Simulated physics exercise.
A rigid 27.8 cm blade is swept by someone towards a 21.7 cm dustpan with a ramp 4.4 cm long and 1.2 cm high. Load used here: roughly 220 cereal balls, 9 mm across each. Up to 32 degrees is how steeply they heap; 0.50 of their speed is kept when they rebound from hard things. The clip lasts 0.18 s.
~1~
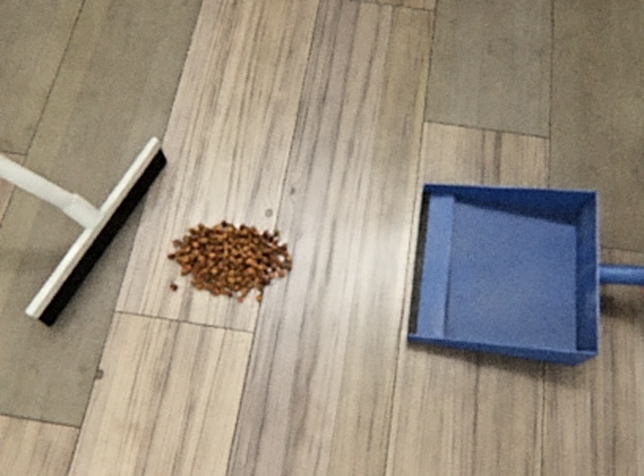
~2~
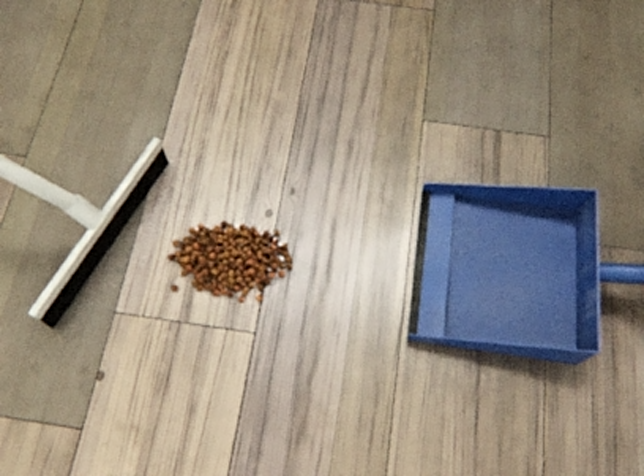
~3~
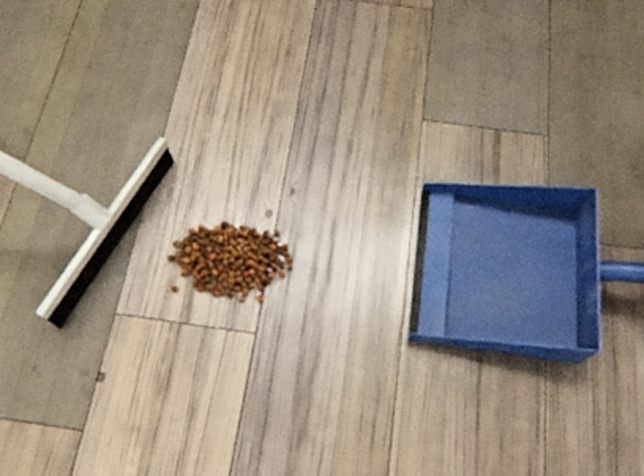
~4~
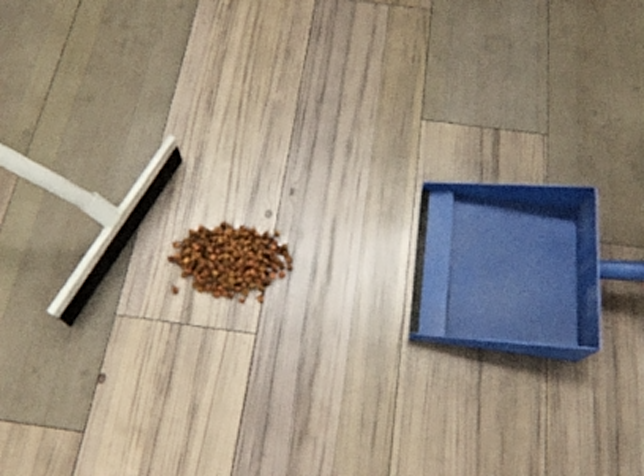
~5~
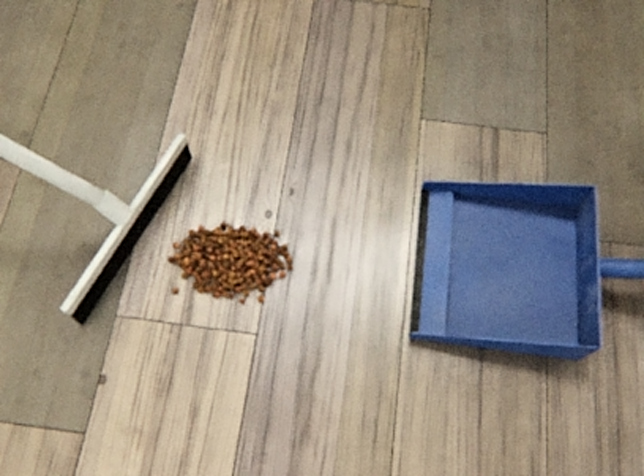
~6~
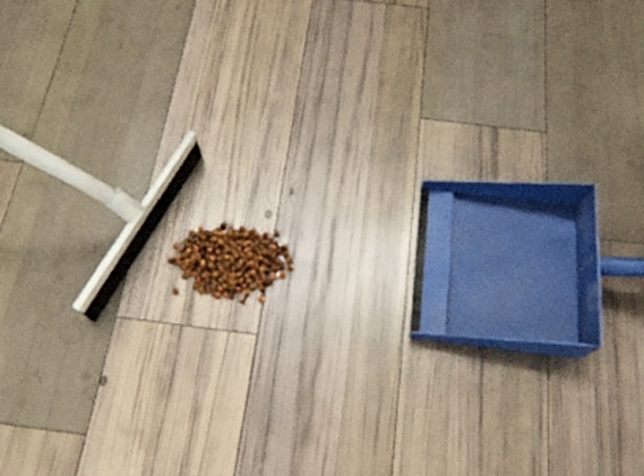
A small heap of reddish-brown cereal balls sits on a wood-look plank floor in grey and light tan, seen from above at a slant. A white-backed squeegee-like blade with a black edge and pale handle lies to its left, and a blue dustpan to its right. The tilted blade slides a short way rightward towards the heap, while the pieces and pan stay put.
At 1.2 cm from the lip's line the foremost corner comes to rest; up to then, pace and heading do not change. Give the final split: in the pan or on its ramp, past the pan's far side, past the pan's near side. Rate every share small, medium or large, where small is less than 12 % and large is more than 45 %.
Ratings - pan: Small; far side: Small; near side: Small.
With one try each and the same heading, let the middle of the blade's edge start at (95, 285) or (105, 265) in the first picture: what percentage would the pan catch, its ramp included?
First try about 0 per cent, second about 0 per cent.
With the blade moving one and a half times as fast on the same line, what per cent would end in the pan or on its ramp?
I'd put it at close to 0 per cent.
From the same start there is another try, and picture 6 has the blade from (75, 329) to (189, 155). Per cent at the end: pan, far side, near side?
Pan: 5, far side: 0, near side: 30.
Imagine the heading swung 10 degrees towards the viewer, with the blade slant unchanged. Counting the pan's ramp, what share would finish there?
Then about 0 per cent.
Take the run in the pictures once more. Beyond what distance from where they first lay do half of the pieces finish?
It comes to some 10 cm.
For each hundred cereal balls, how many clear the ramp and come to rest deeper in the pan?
Estimate: Near 0 per cent of all.
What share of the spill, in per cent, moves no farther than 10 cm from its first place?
It comes to near 50 percent.
Then, 0.40 s after the last picture, middle of the blade 22 cm from the lip; 0 % over the lip, far side 0 %, near side 0 %.
Then, 0.67 s after the last picture, middle of the blade 12 cm from the lip; 0 % over the lip, far side 0 %, near side 5 %.
Then, 1.05 s after the last picture, middle of the blade 6 cm from the lip; 0 % over the lip, far side 0 %, near side 5 %.
In the end, pan 0 %, far side 0 %, near side 5 %, in front of the lip or behind the blade 95 %.
